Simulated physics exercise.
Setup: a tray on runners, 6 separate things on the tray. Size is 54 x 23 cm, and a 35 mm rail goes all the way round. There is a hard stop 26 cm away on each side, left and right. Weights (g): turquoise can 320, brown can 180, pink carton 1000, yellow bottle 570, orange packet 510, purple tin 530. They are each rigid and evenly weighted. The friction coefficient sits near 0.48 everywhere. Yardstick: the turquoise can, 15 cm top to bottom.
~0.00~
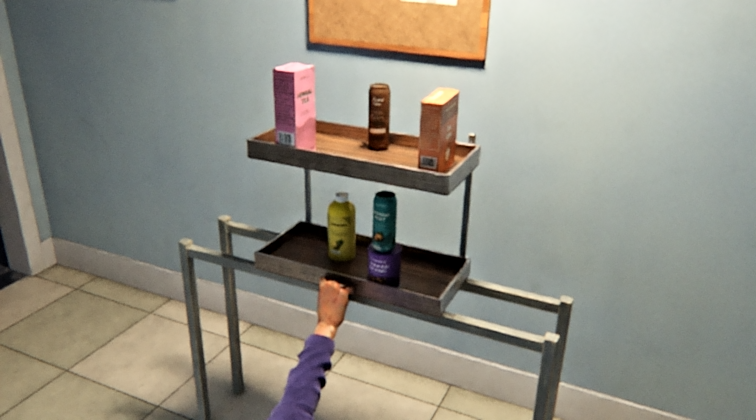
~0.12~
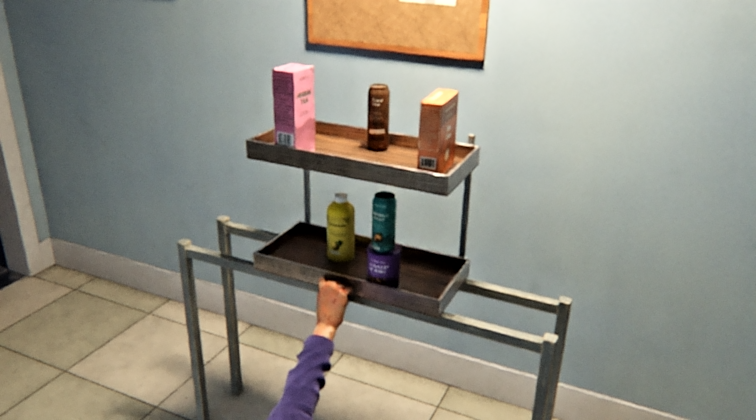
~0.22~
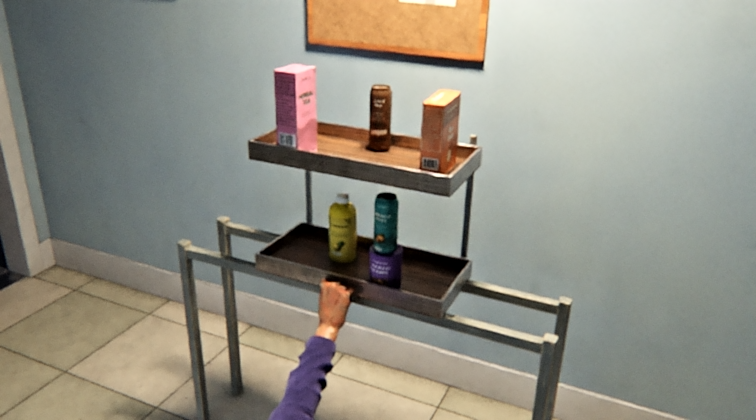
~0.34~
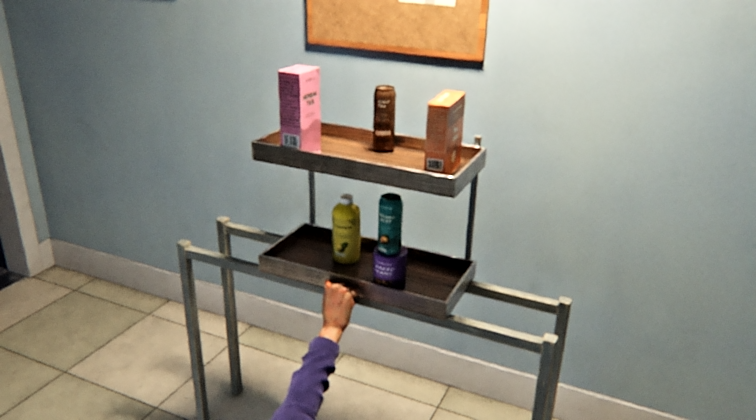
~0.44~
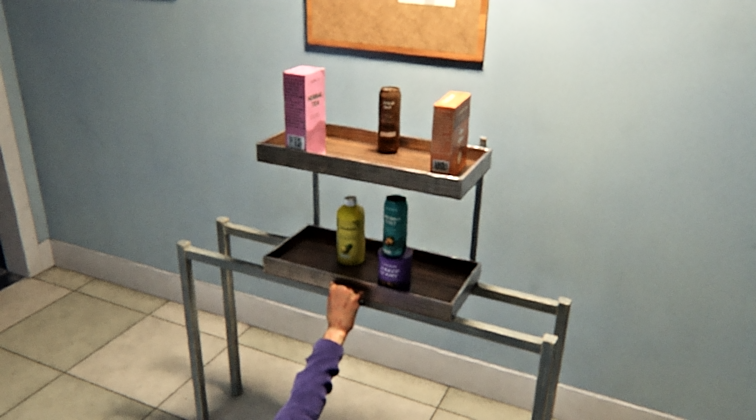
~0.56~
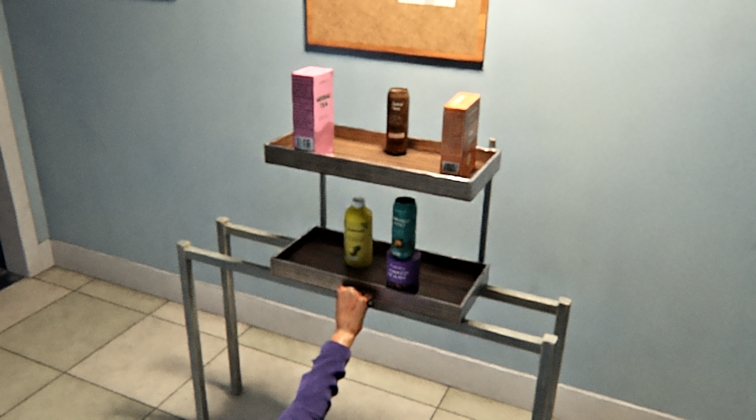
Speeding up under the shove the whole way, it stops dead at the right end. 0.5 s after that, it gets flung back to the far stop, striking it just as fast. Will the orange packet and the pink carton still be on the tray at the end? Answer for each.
Orange packet - no, pink carton - yes.
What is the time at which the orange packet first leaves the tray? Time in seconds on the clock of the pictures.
At around 1.5 seconds on the pictures' clock.
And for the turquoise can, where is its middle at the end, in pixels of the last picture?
It ends up at about (295, 205).
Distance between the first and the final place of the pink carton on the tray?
I'd put it at about 16 centimetres.
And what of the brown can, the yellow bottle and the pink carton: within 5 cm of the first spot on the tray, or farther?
Note: Brown can departs its position. Yellow bottle is left in place. Pink carton departs its position.
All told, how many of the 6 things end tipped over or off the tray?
Total: 3.
By 1.56 s, tray has slid 26 cm right; orange packet now off the tray; pink carton tilted 31° near (412, 130); brown can tilted 17°.
By 1.96 s, tray has slid 25 cm right; pink carton on its side near (445, 166); brown can tilted 7°.
By 2.86 s, tray has slid 10 cm right; pink carton on its side near (388, 156).
By 3.86 s, tray has slid 26 cm left; pink carton on its side near (263, 135).
When it is over (5.2 s), off the tray, orange packet; lying over on the tray, brown can and pink carton; the other 3 within 5 cm of the start. In the last view, pink carton near (259, 134).
